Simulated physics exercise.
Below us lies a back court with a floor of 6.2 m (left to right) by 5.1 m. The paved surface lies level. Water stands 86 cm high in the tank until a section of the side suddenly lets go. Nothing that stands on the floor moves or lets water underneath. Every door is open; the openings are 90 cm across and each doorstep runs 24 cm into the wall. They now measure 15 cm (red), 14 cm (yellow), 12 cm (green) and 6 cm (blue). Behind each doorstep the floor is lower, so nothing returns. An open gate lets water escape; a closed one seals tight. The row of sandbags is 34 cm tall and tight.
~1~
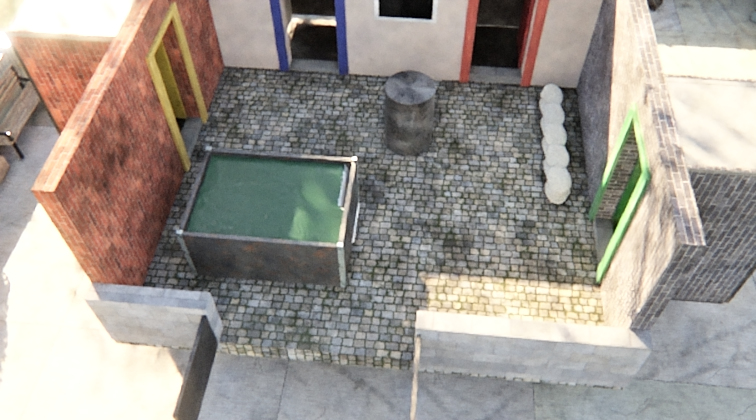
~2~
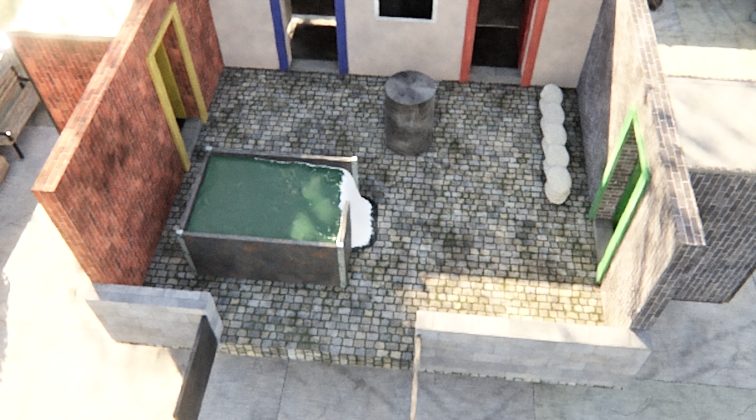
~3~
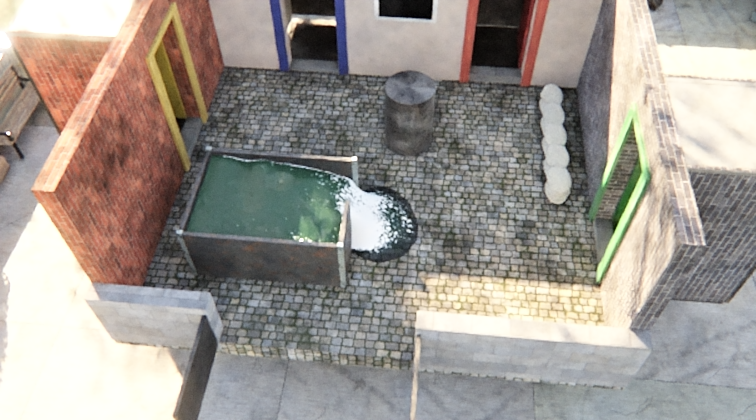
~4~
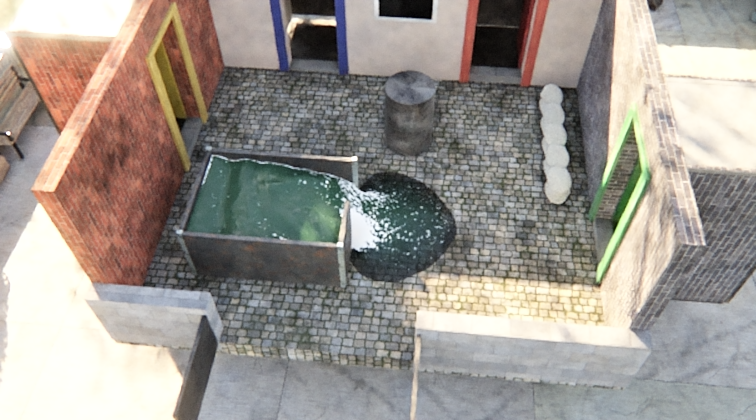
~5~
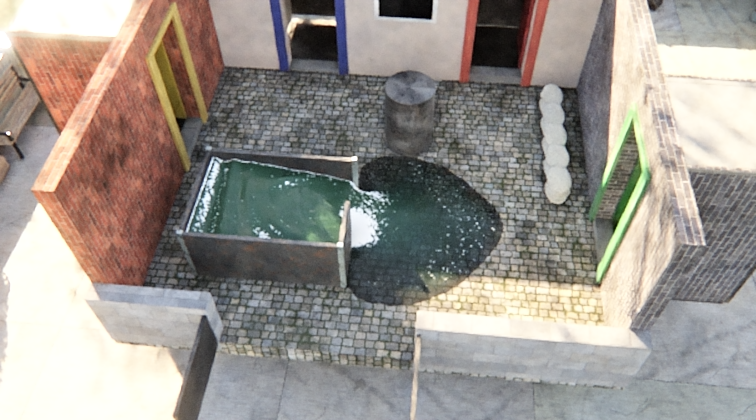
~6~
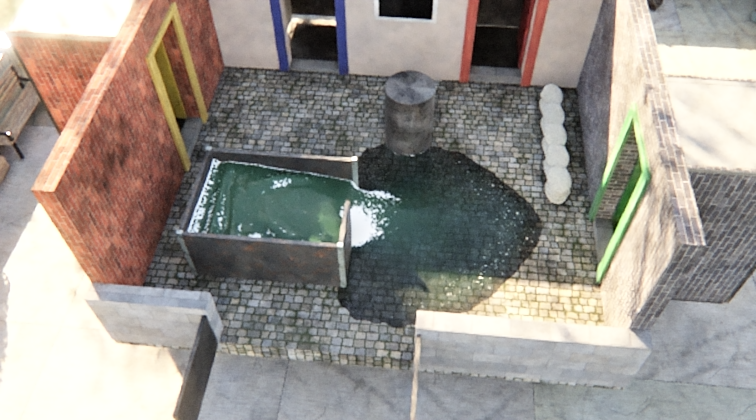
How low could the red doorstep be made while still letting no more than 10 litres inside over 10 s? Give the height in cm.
Close to 22 cm is just enough.
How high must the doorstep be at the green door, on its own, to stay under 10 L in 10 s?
Roughly 24 cm at green.
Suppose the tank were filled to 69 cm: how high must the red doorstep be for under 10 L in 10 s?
Some 16 cm.
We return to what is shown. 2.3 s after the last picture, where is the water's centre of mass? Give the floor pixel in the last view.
Near (404, 216).
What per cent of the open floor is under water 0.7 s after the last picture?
About 40 per cent.
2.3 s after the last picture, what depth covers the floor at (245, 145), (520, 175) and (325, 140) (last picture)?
Roughly 0, 10 and 0 cm, in turn.
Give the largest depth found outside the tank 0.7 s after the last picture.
Roughly 38 cm.
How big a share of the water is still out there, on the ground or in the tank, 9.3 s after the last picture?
About 86 per cent.
Then, 0.7 s after the last picture water covers 40 % of the floor, deepest (38 cm) near (366, 215); it has not reached the red door.
Then, 2.3 s after the last picture water covers 50 % of the floor, deepest (28 cm) near (562, 89); 19 cm at the red door, 22 litres in over its 15 cm doorstep.
Then, 9.3 s after the last picture water covers 95 % of the floor, deepest (12 cm) near (132, 317); 10 cm at the red door, 40 litres in over its 15 cm doorstep.
At the red door as built, the water peaked near 20 cm, 2.1 s after the last picture.
Run again over the same 10 s with other heights there, 21 litres in over 18.5 cm, 5 litres over 25 cm. The limit of 10 litres is kept from about 22 cm up.
